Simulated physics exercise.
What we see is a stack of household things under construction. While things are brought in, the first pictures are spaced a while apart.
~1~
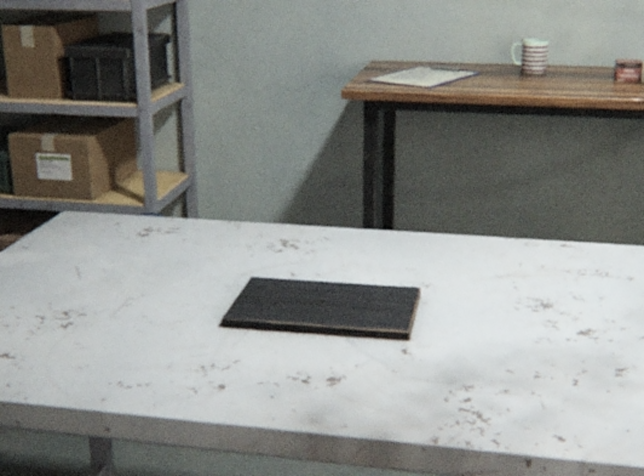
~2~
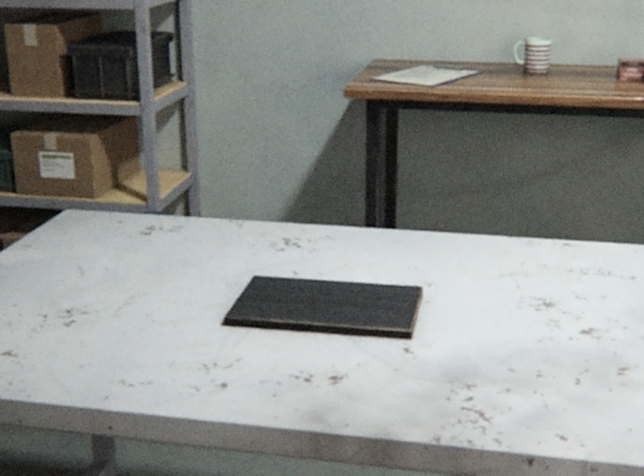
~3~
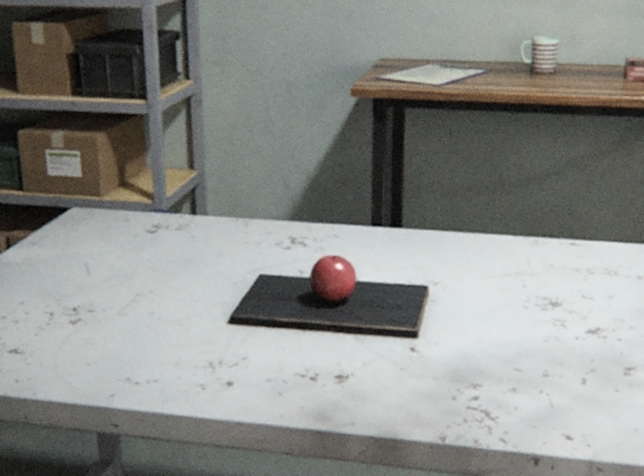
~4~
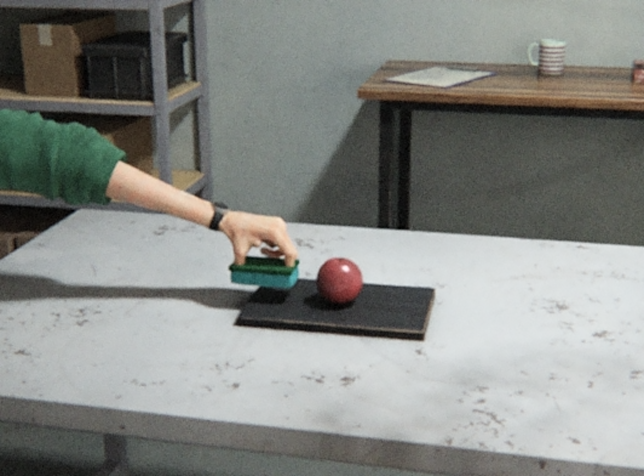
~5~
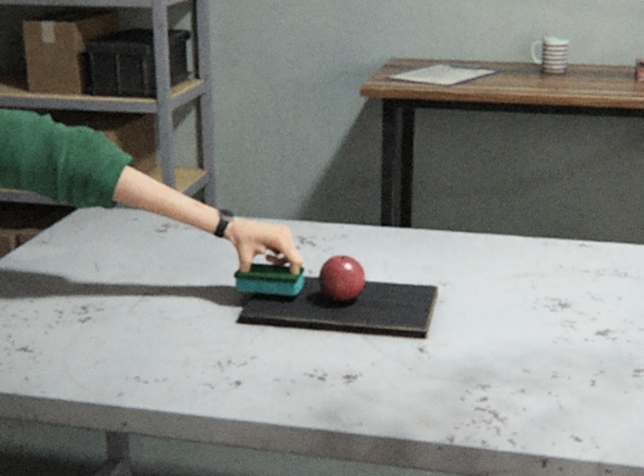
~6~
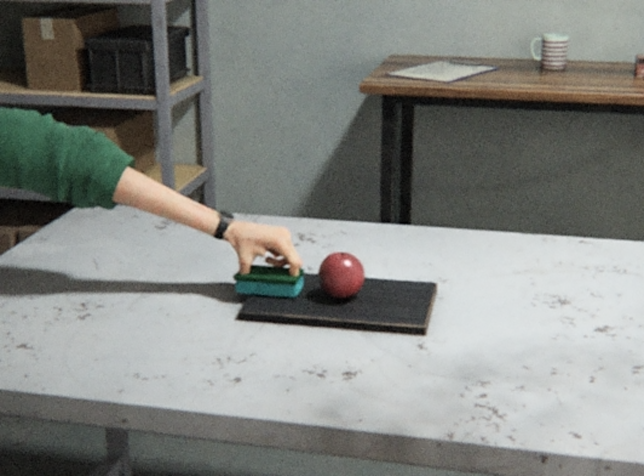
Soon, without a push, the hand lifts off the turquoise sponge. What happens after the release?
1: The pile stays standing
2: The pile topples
The answer is 1.
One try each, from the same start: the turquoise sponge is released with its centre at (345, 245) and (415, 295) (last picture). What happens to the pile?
Try one: It topples; try two: It stands firm.
Then, 0.90 s past the last view, nothing moves.
Then, 2.00 s past the last view, turquoise sponge resting near (269, 281).
Finally, all 3 still in place. Final places as the last picture's camera would see them, turquoise sponge near (269, 281). The pile holds.
